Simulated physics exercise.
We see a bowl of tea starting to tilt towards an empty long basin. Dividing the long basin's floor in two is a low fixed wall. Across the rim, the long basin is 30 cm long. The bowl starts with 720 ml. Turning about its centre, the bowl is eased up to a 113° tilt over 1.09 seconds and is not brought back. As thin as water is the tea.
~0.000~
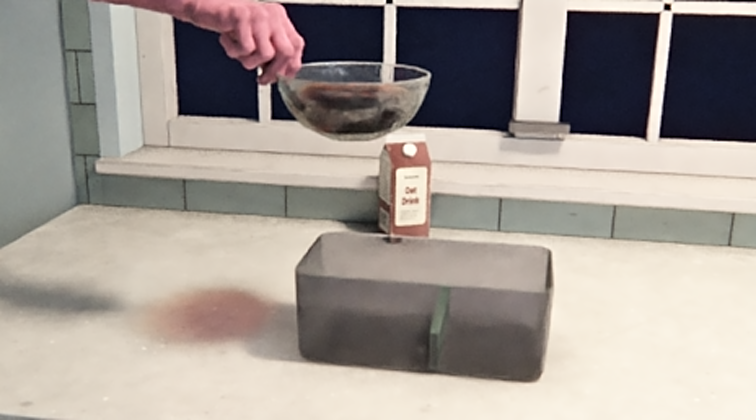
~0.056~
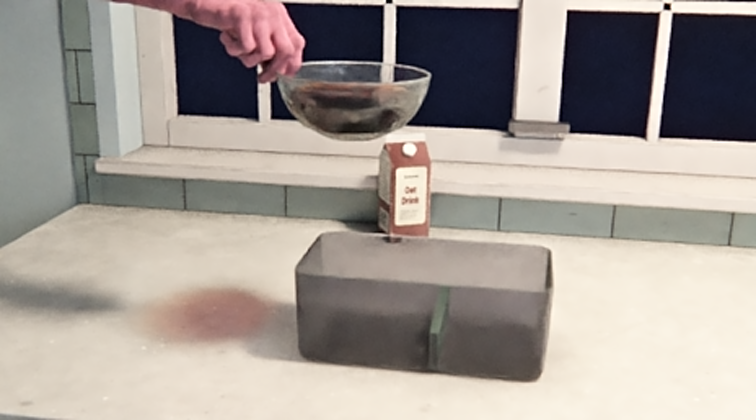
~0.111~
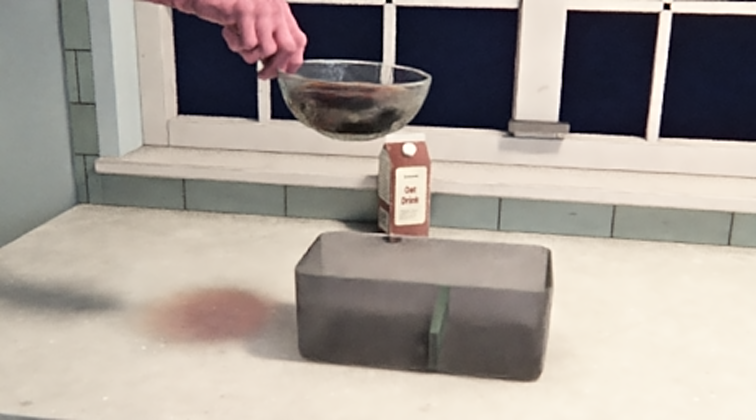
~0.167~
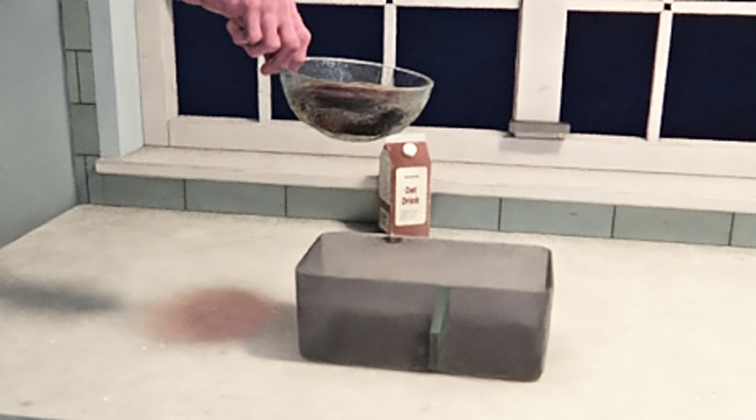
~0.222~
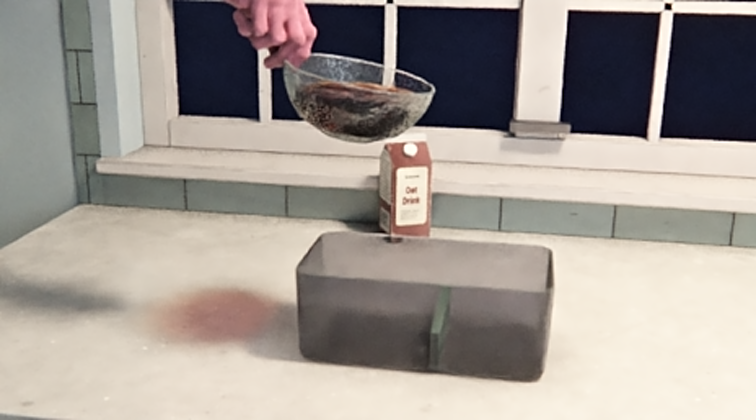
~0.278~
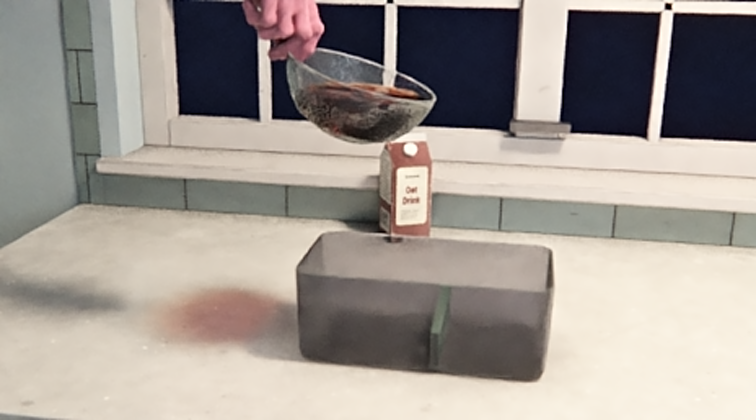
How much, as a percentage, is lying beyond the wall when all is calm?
Around 76 per cent lies beyond the wall.
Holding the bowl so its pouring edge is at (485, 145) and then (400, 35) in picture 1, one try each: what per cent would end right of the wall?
Near 90 in a hundred on the first go and near 60 in a hundred on the second.
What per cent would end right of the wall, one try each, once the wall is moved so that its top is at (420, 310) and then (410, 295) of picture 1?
85 per cent first, 90 per cent second.
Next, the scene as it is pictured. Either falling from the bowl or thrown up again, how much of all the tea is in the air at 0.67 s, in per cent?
Roughly 48 %.
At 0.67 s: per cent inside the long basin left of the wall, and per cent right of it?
0 on the left, 24 on the right, roughly.
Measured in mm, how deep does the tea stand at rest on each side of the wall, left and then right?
Around 6 mm deep on the left, around 28 mm deep on the right.
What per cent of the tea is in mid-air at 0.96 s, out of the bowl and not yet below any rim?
Close to 4 in every hundred parts.
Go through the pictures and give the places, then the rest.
Tilt 0°; pouring edge (429, 77); surface from (288, 91) to (422, 96); the long basin's rim runs from (309, 252) to (552, 270); the wall's top is at (441, 309), in the first frame.
Tilt 1°; pouring edge (429, 78); surface from (288, 90) to (422, 96), in the second frame.
Tilt 3°; pouring edge (430, 81); surface from (289, 88) to (421, 97), in the third frame.
Tilt 6°; pouring edge (431, 86); surface from (291, 88) to (424, 100), in the fourth frame.
Tilt 11°; pouring edge (433, 93); surface from (295, 88) to (427, 101), in the fifth frame.
Tilt 17°; pouring edge (434, 101); surface from (299, 88) to (431, 102), in the sixth frame.
By 0.67 s the tilt is 77° and 27 per cent is still to pour, 0 is left of the wall and 24 right of it.
By 0.96 s the tilt is 109° and 0 per cent is still to pour, 20 is left of the wall and 76 right of it.
By 1.26 s the tilt is 113° and 0 per cent is still to pour, 23 is left of the wall and 76 right of it.
By 1.59 s the tilt is 113° and 0 per cent is still to pour, 23 is left of the wall and 76 right of it.
At rest 23 per cent lies left of the wall, 76 right of it and 2 outside.
